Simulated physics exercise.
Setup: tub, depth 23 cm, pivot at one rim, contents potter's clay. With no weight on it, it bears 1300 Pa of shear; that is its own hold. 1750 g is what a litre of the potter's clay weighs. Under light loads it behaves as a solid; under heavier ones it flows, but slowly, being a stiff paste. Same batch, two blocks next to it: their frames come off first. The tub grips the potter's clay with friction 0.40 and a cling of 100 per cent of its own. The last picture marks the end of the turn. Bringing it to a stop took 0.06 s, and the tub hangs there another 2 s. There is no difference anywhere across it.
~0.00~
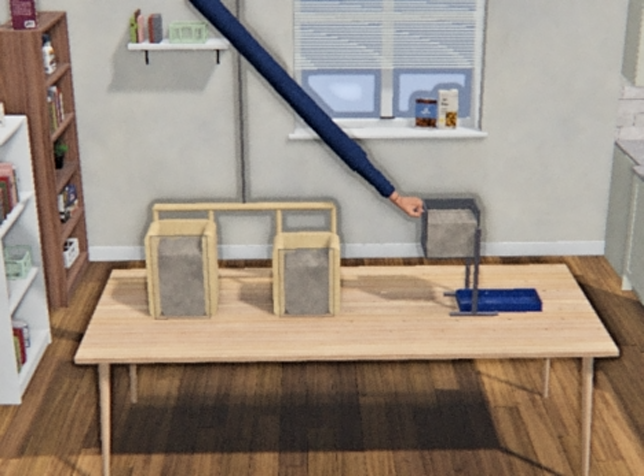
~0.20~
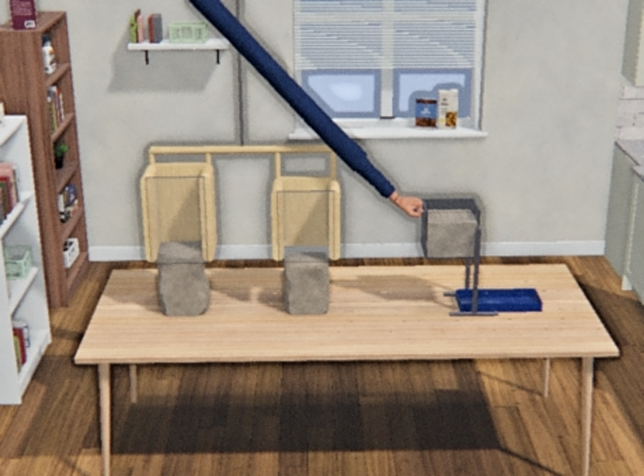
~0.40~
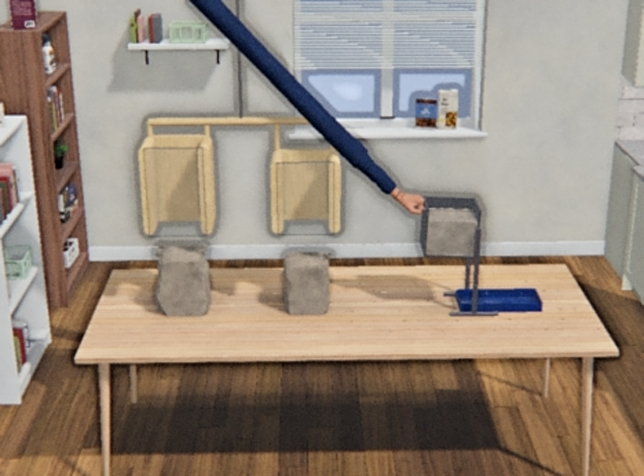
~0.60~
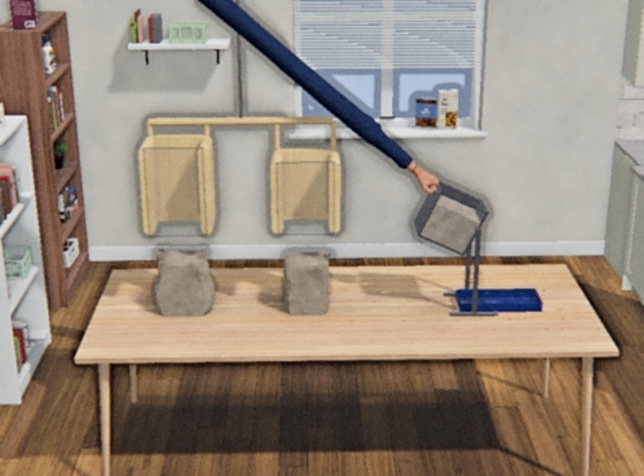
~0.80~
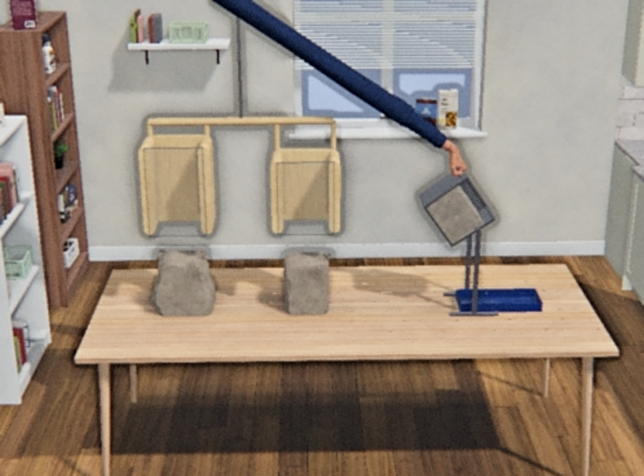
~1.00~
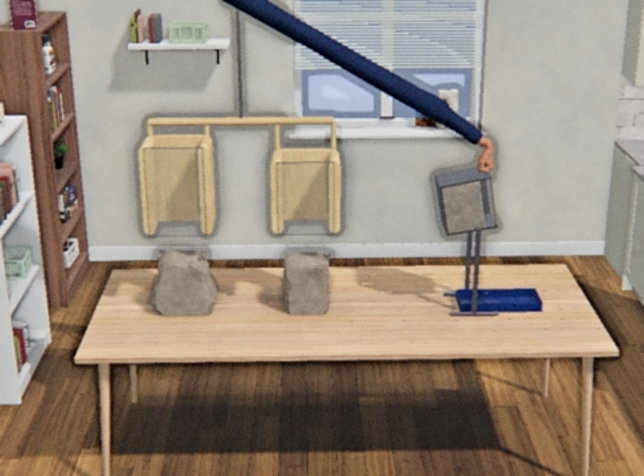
In a room with shelves and a window, two joined wooden moulds lift off a pair of grey blocks on a table, and the left block sags and bulges slightly. Then a blue-sleeved arm swings the left rim of a grey-filled tub up and over to the right.
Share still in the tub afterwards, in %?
100 %.
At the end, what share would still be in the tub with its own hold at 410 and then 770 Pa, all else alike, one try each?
The two runs give near 75 % and near 100 % respectively.
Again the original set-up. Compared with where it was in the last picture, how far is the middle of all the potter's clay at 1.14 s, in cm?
I'd estimate roughly 0 centimetres.
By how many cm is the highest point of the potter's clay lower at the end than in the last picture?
Roughly 0 cm.
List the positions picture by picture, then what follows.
Handle-side rim at (428, 212), tilt 0 degrees; top of the potter's clay at (433, 223); blocks stand 35 cm, 29 cm (left to right), in the first frame.
Handle-side rim at (428, 212), tilt 0 degrees; top of the potter's clay at (433, 223); blocks stand 34 cm, 28 cm (left to right), in the second frame.
Handle-side rim at (429, 209), tilt 3 degrees; top of the potter's clay at (433, 220); blocks stand 32 cm, 28 cm (left to right), in the third frame.
Handle-side rim at (442, 192), tilt 26 degrees; top of the potter's clay at (439, 204); blocks stand 30 cm, 28 cm (left to right), in the fourth frame.
Handle-side rim at (467, 179), tilt 55 degrees; top of the potter's clay at (456, 189); blocks stand 29 cm, 28 cm (left to right), in the fifth frame.
Handle-side rim at (491, 179), tilt 80 degrees; top of the potter's clay at (477, 183); blocks stand 29 cm, 28 cm (left to right), in the sixth frame.
After 1.14 s, the tub is at 80 degrees and holds 100 %.
After 1.31 s, the tub is at 80 degrees and holds 100 %.
After 1.48 s, the tub is at 80 degrees and holds 100 %.
After 1.65 s, the tub is at 80 degrees and holds 100 %.
After 3.00 s, at the end, the tub is at 80 degrees and holds 100 %.
